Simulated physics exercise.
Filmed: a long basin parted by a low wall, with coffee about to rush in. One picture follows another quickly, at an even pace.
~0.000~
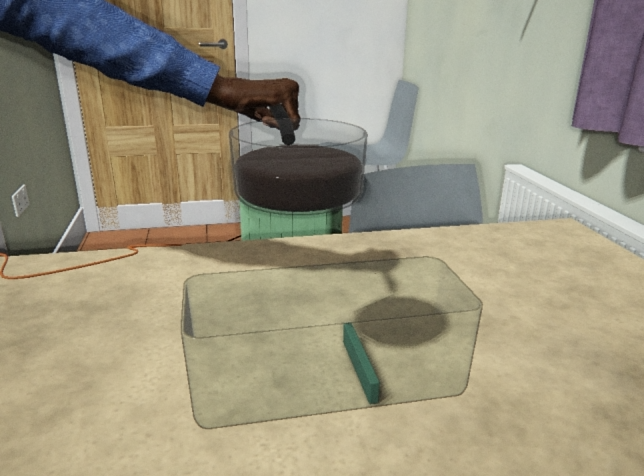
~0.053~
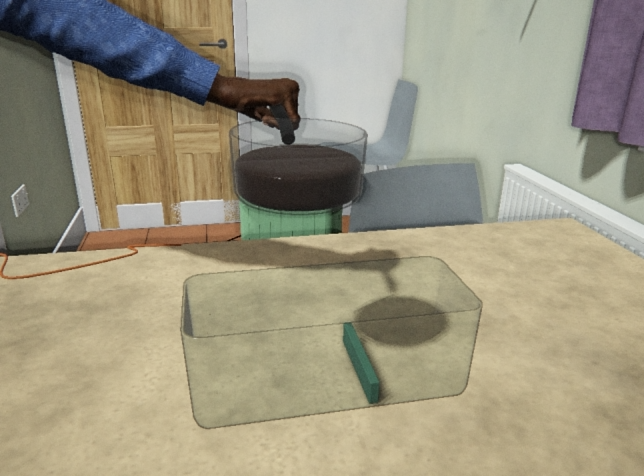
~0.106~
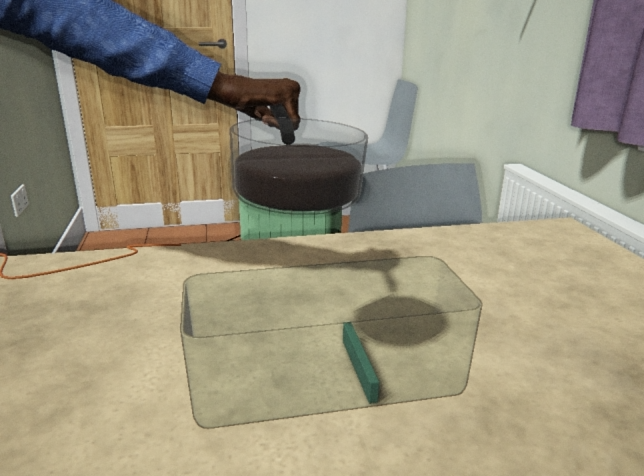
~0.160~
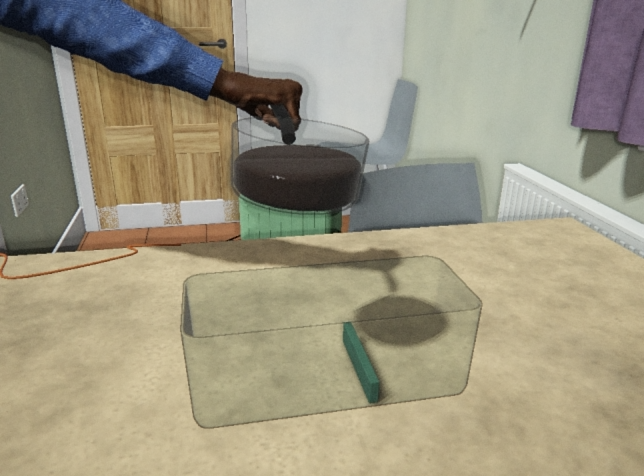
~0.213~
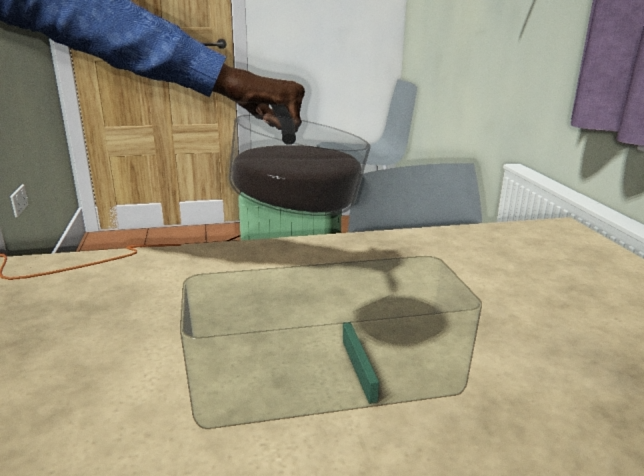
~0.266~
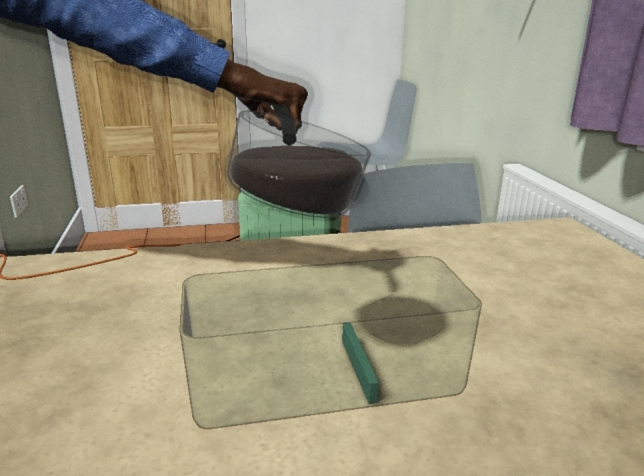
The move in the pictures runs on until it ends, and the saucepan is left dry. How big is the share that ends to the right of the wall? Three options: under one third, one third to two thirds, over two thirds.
Answer: Over two thirds.
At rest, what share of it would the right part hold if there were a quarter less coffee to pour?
It would be somewhere near 90 %.
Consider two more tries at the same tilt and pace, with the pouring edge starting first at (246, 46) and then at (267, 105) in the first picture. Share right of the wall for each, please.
10 % and 10 %.
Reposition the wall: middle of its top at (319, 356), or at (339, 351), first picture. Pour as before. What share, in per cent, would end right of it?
90 % and 90 %, roughly.
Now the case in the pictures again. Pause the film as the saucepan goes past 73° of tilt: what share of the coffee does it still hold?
55 per cent, roughly.
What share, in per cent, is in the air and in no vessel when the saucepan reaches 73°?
Close to 40 per cent.
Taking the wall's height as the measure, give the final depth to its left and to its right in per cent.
Left: 10 %. Right: 90 %.
A moment on, the saucepan is tipped part way and 54 per cent is still to pour, 0 is left of the wall and 8 right of it.
Next, the saucepan is tipped right over and 10 per cent is still to pour, 6 is left of the wall and 69 right of it.
Then the saucepan is tipped right over and 0 per cent is still to pour, 12 is left of the wall and 86 right of it.
Later the saucepan is tipped right over and 0 per cent is still to pour, 13 is left of the wall and 87 right of it.
Finally, 12 per cent lies left of the wall, 87 right of it and 1 outside.
